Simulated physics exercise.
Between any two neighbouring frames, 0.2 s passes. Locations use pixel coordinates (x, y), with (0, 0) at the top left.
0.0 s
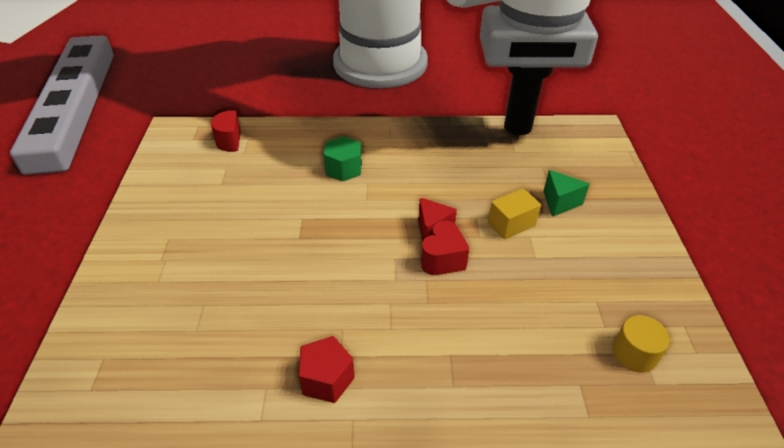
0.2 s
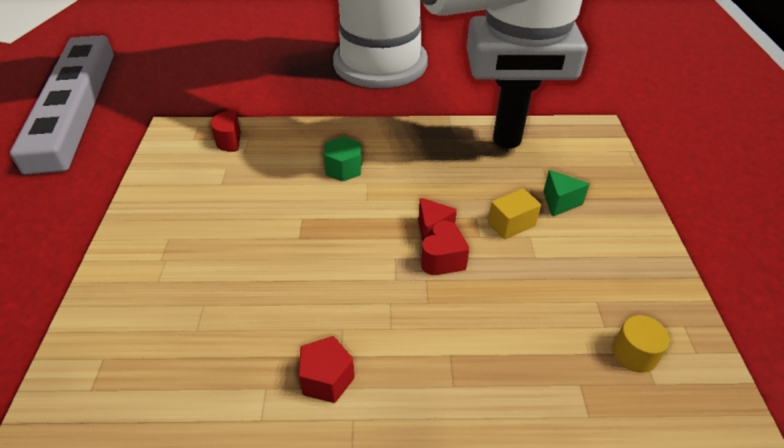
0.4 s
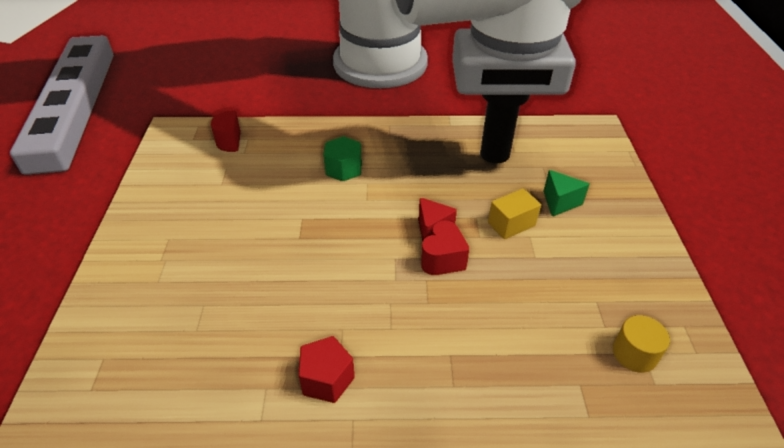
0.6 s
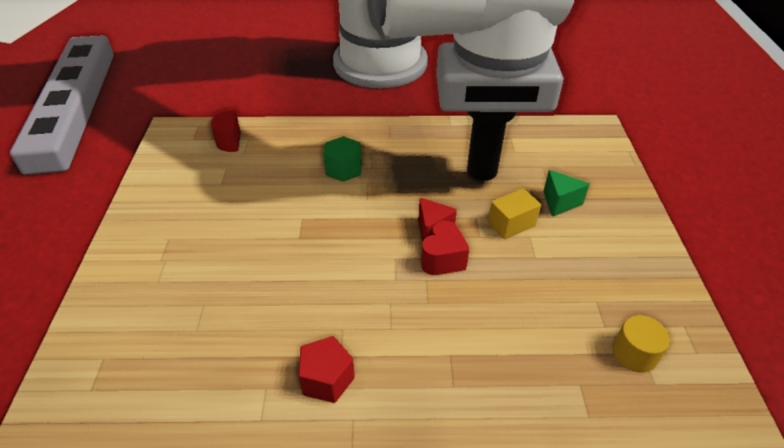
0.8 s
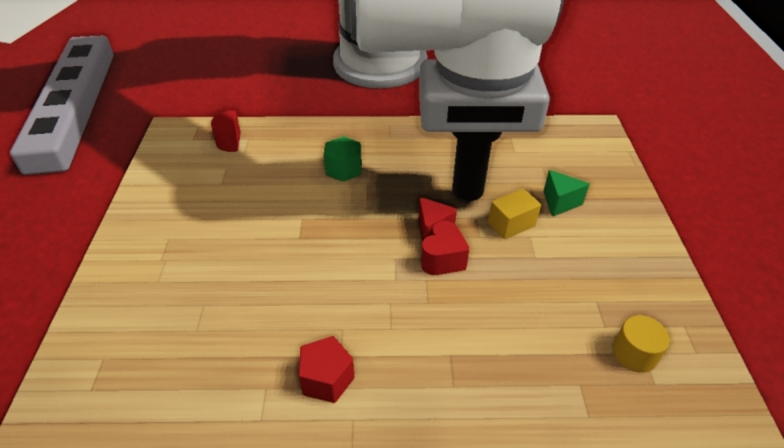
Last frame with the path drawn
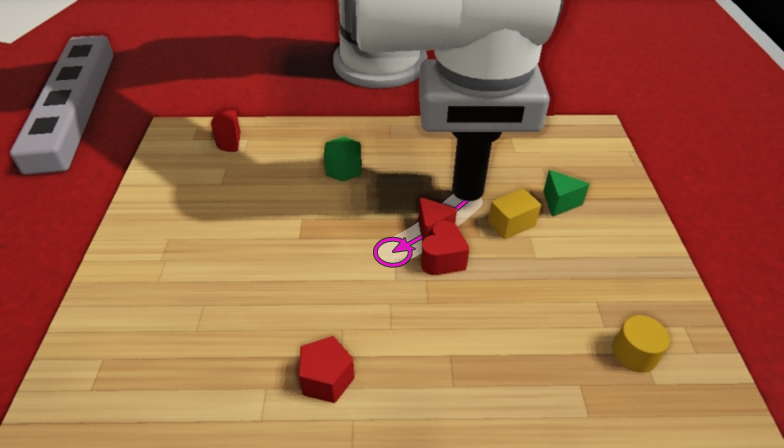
Robot arm moving a black rod forward and slightly left over a wooden board scattered with still red, green and yellow blocks.
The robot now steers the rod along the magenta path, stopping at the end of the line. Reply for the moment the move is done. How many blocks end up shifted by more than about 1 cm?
Total: One.
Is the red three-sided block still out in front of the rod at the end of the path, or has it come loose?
I believe the red three-sided block keeps its place ahead of the rod.
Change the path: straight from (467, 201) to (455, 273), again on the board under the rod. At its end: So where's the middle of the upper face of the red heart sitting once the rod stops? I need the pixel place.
Located at (429, 271).
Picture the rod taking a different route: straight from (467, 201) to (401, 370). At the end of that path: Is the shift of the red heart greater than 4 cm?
Final answer: Yes.
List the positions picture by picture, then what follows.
The first frame shows lower end of the rod (518, 128), tops of blocks, red three-sided block (435, 210), red heart (446, 239), yellow oblong block (516, 203).
The second frame shows rod (507, 140), blocks as before.
The third frame shows rod (495, 155), blocks as before.
The fourth frame shows rod (482, 171), blocks as before.
The fifth frame shows rod (468, 191), red three-sided block (435, 210), red heart (446, 239), yellow oblong block (516, 203).
The drawn path runs from (467, 201) via (434, 227), ending at (393, 252).
On the path given first. One third of the way, rod (446, 209); red three-sided block (430, 214).
Two thirds of the way, rod (423, 227); red three-sided block (406, 234); red heart (447, 243).
At the end, rod (393, 242); red three-sided block (377, 252); red heart (447, 243); yellow oblong block not moved.
